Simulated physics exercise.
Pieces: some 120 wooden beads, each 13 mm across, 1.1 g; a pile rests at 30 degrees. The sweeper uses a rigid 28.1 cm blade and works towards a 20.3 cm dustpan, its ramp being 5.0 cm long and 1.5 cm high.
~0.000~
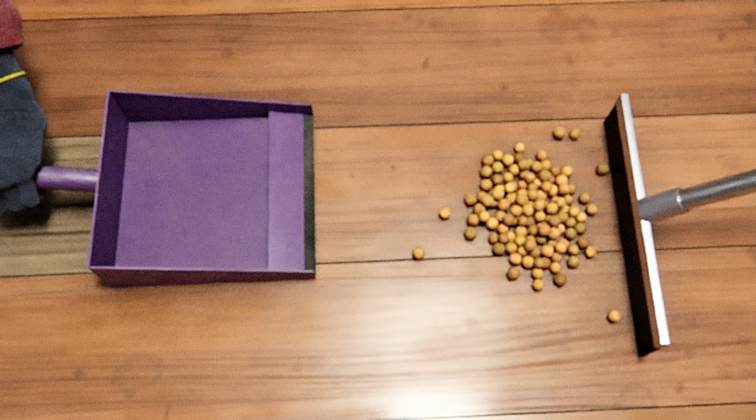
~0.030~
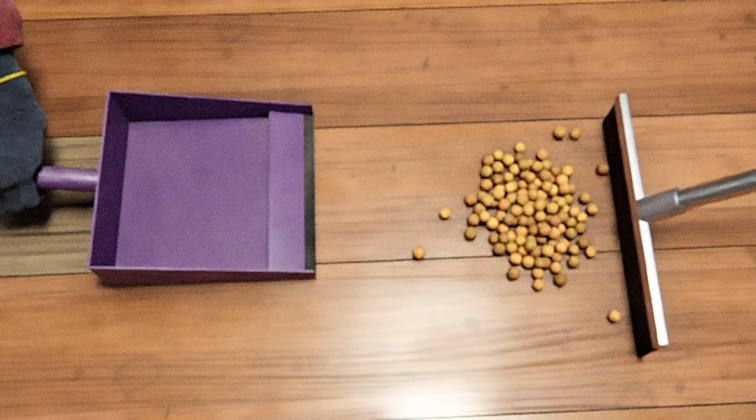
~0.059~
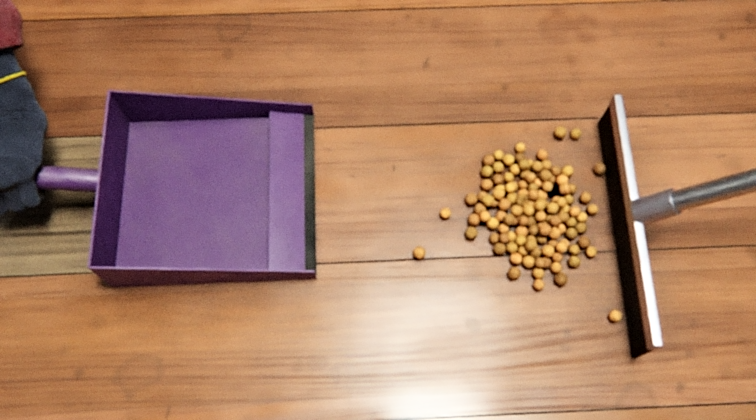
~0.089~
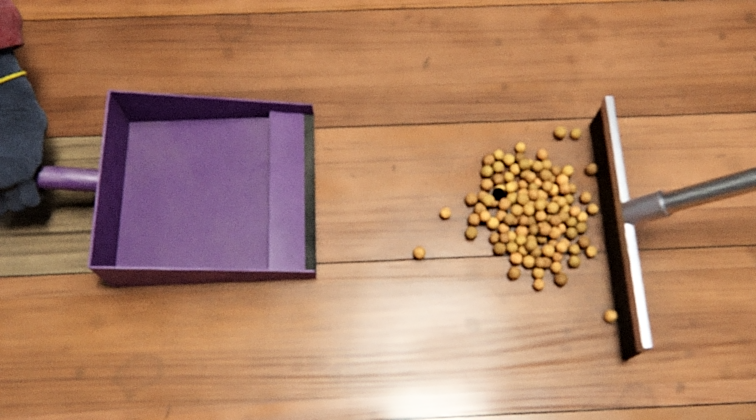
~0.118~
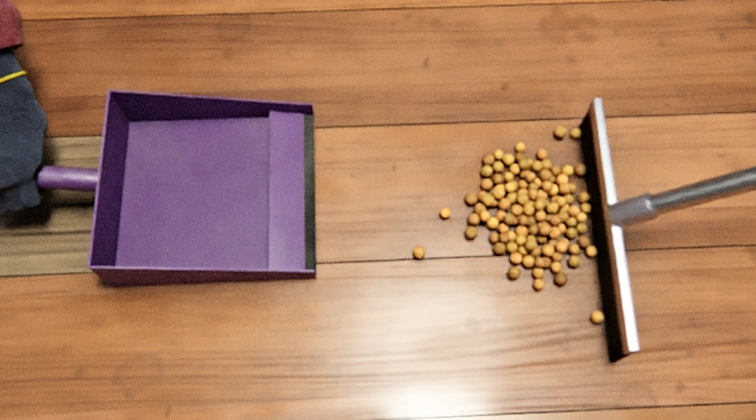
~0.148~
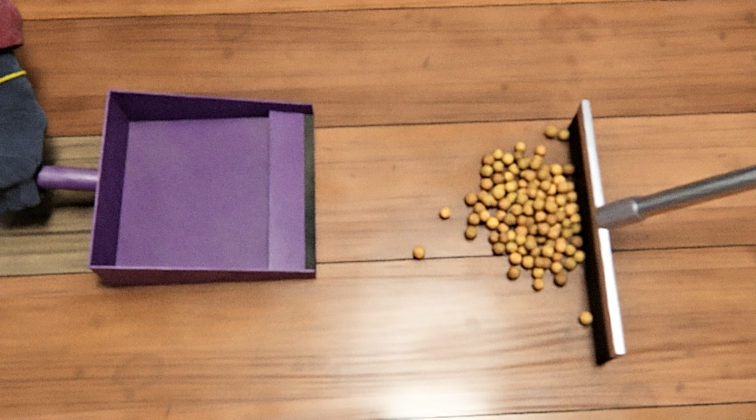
A squeegee-like blade slides left across a wooden floor and presses into small tan beads.
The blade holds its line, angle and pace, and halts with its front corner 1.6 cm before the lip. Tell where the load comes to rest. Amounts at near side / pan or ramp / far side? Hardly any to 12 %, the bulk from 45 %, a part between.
Past the pan's near side: A part; in the pan or on its ramp: A part; past the pan's far side: Hardly any.
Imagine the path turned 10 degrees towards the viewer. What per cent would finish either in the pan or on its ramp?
10 %.
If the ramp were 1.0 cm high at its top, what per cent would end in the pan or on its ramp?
Estimate with the new ramp: Some 30 in a hundred.
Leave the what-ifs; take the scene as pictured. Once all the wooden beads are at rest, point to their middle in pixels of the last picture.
(307, 242) or so.
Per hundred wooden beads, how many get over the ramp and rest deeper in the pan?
Estimate: About 0 %.
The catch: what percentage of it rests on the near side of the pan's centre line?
About 80 percent of it.
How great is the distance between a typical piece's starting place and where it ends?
About 26 cm.
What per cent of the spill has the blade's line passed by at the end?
Estimate: Around 15 %.
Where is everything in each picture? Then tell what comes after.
Blade from (660, 343) to (621, 102), moved 0.0 cm, 0 of the pieces shifted so far; middle of the pieces at (538, 214); pan at (200, 197), in the first picture.
Blade from (659, 343) to (620, 102), moved 0.2 cm, 0 of the pieces shifted so far; middle of the pieces at (538, 214), in the second picture.
Blade from (653, 345) to (615, 103), moved 0.8 cm, 1 of the pieces shifted so far; middle of the pieces at (538, 214), in the third picture.
Blade from (643, 347) to (606, 104), moved 1.9 cm, 2 of the pieces shifted so far; middle of the pieces at (538, 213), in the fourth picture.
Blade from (630, 349) to (595, 106), moved 3.2 cm, 3 of the pieces shifted so far; middle of the pieces at (530, 205), in the fifth picture.
Blade from (616, 352) to (583, 108), moved 4.7 cm, 30 of the pieces shifted so far; middle of the pieces at (529, 210); pan at (201, 197). Its pace works out near 0.47 m/s, heading 9 degrees towards the viewer's side, in the sixth picture.
Then, at 0.44 s, middle of the blade 16 cm from the lip; 0 % over the lip, far side 0 %, near side 20 %.
Then, at 0.63 s, middle of the blade 7 cm from the lip; 0 % over the lip, far side 5 %, near side 30 %.
Then, at 0.94 s, middle of the blade 2 cm from the lip; 25 % over the lip, far side 5 %, near side 30 %.
At rest (1.8 s), near side 30 %, pan 25 %, far side 5 %, in front of the lip or behind the blade 35 %.
